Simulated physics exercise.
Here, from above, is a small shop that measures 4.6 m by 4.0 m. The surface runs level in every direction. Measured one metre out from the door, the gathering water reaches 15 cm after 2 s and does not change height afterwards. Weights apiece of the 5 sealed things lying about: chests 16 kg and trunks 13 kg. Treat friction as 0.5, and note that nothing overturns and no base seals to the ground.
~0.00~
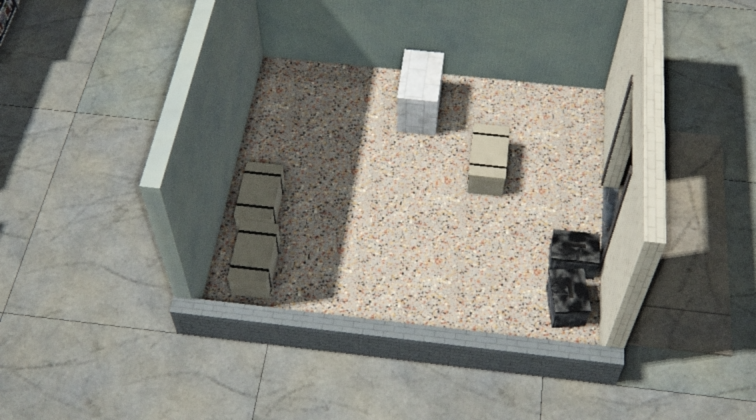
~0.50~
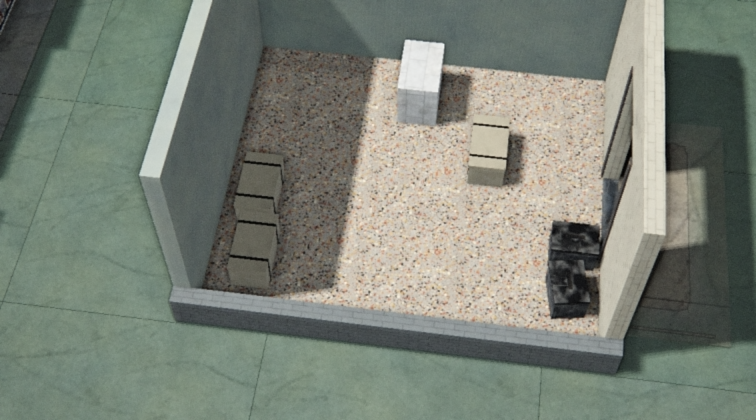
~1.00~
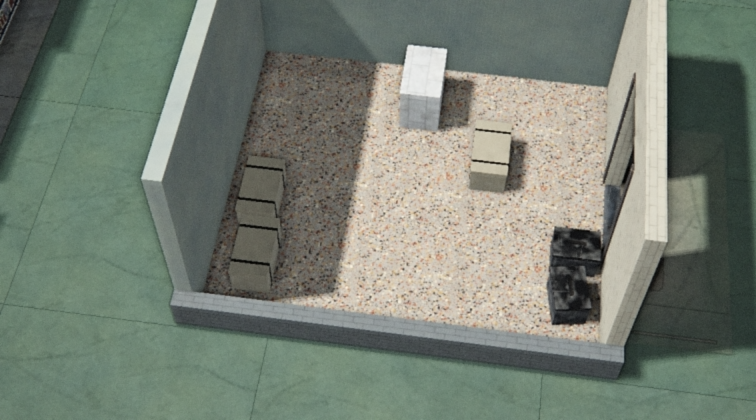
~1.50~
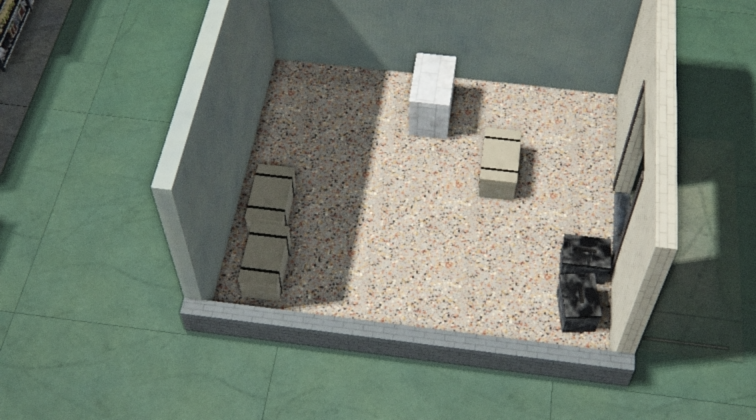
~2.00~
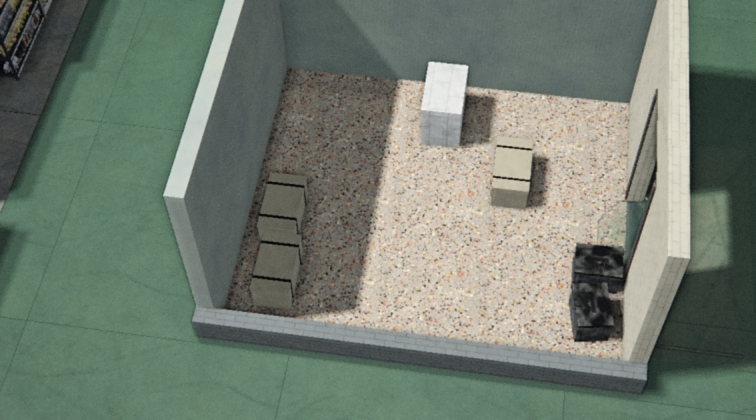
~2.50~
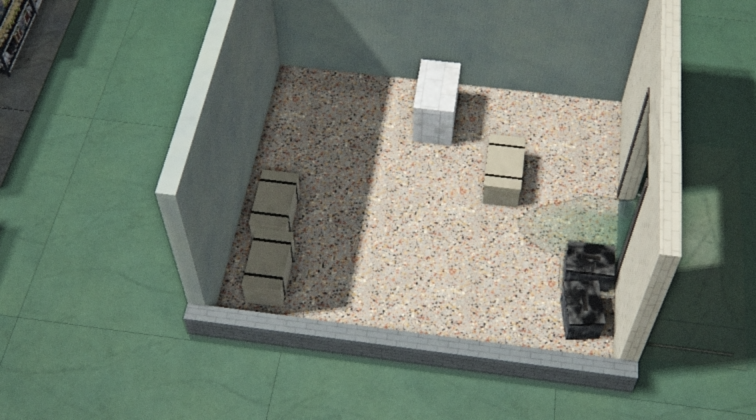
A small roofless room with pale walls and a speckled floor is seen from above, its near side open over a low grey sill. A white block stands near the back wall, beige boxes sit at left and right of centre, and black ones sit at right. The ground outside turns from grey to green, the camera wavers slightly, and a thin, clear sheet of water spreads in from the right wall while the boxes stay put.
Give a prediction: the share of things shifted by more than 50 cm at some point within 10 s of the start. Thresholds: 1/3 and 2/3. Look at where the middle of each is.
Few: Short of a third.
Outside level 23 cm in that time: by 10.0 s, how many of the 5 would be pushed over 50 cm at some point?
Then 2 of them.
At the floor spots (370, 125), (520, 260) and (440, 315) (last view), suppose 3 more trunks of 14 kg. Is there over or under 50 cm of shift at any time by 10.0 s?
In the same order as the question: Not as far, farther, not as far.
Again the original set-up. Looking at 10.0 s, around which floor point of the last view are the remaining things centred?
At about (409, 254).
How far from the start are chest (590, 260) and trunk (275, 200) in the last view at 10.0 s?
The first is 10 cm from its start, the second 20 cm.
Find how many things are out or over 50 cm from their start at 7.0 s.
Answer: 1.
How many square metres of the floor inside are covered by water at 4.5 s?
Somewhere about 10.0 m2, give or take.
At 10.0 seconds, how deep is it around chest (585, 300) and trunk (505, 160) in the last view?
Depth approx. 2 cm / 4 cm.
After 3.5 s 0 of 5 are over 50 cm from their spots; 0 afloat.
After 4.5 s 1 of 5 are over 50 cm from their spots; 0 afloat.
After 7.0 s 1 of 5 are over 50 cm from their spots; 0 afloat.
After 10.0 s 1 of 5 are over 50 cm from their spots, and 1 have been at some point; 2 afloat.
